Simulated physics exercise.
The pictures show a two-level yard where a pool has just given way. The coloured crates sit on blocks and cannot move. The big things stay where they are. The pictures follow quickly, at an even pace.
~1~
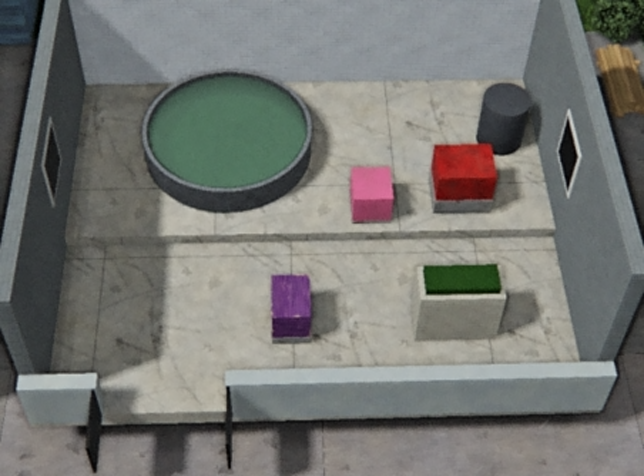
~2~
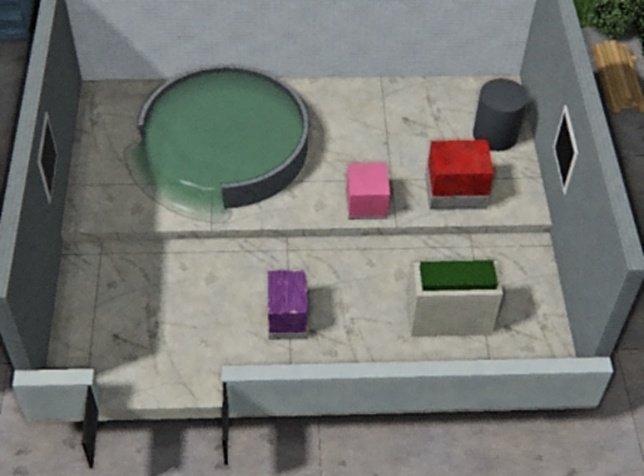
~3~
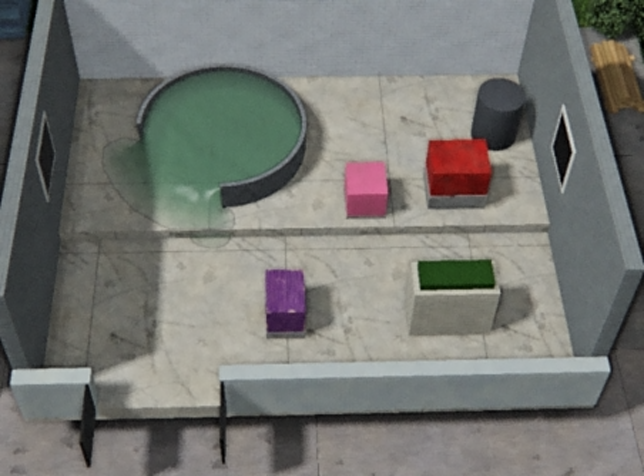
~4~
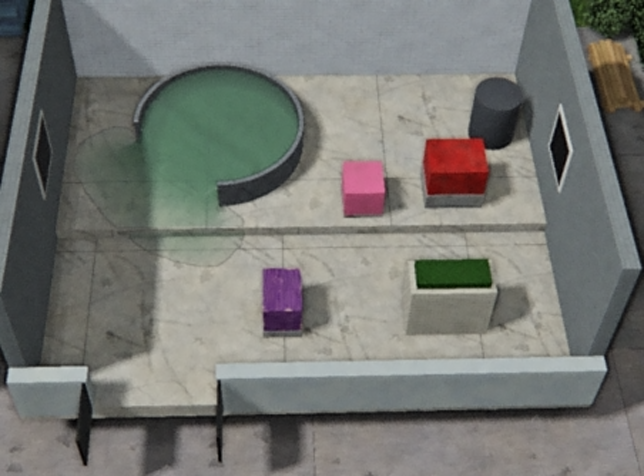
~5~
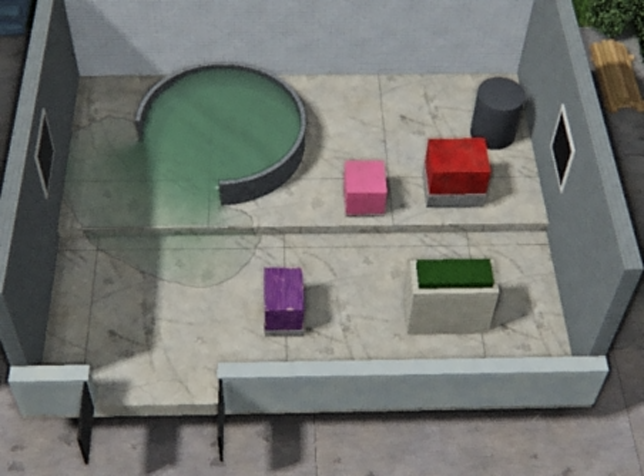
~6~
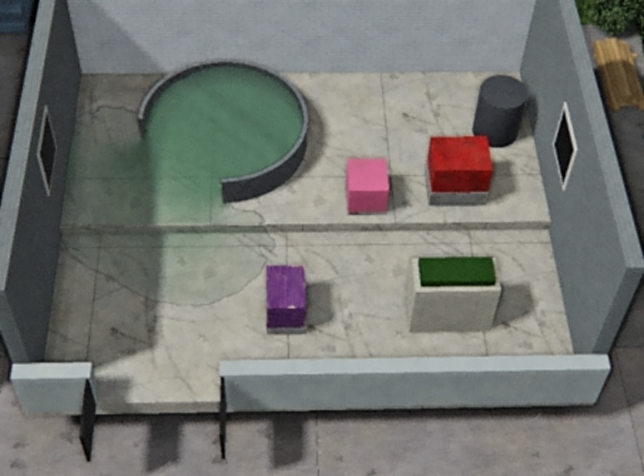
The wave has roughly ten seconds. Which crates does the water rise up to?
In the end: The red crate keeps dry; the purple crate keeps dry; the pink crate keeps dry.
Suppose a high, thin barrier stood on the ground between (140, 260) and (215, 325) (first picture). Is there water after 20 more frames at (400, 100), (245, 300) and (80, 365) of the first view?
As listed: Clear, under water, covered.
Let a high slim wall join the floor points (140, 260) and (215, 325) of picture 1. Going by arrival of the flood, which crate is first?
I say the crate marked purple.
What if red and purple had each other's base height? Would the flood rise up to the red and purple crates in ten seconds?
My reading: Red crate escapes it, purple crate stays dry.
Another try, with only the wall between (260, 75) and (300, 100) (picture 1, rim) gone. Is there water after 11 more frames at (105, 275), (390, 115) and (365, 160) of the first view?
In that order: Free of water, flooded, not flooded.
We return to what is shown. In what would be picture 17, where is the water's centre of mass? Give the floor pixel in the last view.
Near (169, 192).
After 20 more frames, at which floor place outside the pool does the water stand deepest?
Around (41, 389).
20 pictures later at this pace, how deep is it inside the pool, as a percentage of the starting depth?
I make it 36 per cent.
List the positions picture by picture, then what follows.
Still water in the round tank at (228, 131), in the first picture.
The front is at (224, 218), out from the gap at (166, 183), in the second picture.
The front is at (218, 242), out from the gap at (164, 183), in the third picture.
The front is at (218, 259), out from the gap at (161, 182), in the fourth picture.
The front is at (204, 283), out from the gap at (163, 181), in the fifth picture.
The front is at (206, 299), out from the gap at (165, 179), in the sixth picture.
A moment on, water covers 25 % of the floor; the red crate not reached, the purple crate water round its plinth, the pink crate not reached.
Next, water covers 35 % of the floor; the red crate not reached, the purple crate water round its plinth, the pink crate not reached.
Then, water covers 35 % of the floor; the red crate not reached, the purple crate water round its plinth, the pink crate not reached.
Later, water covers 50 % of the floor; the red crate not reached, the purple crate water round its plinth, the pink crate not reached.
In the end, water covers 65 % of the floor; the red crate stayed above the water, the purple crate stayed above the water, the pink crate stayed above the water.
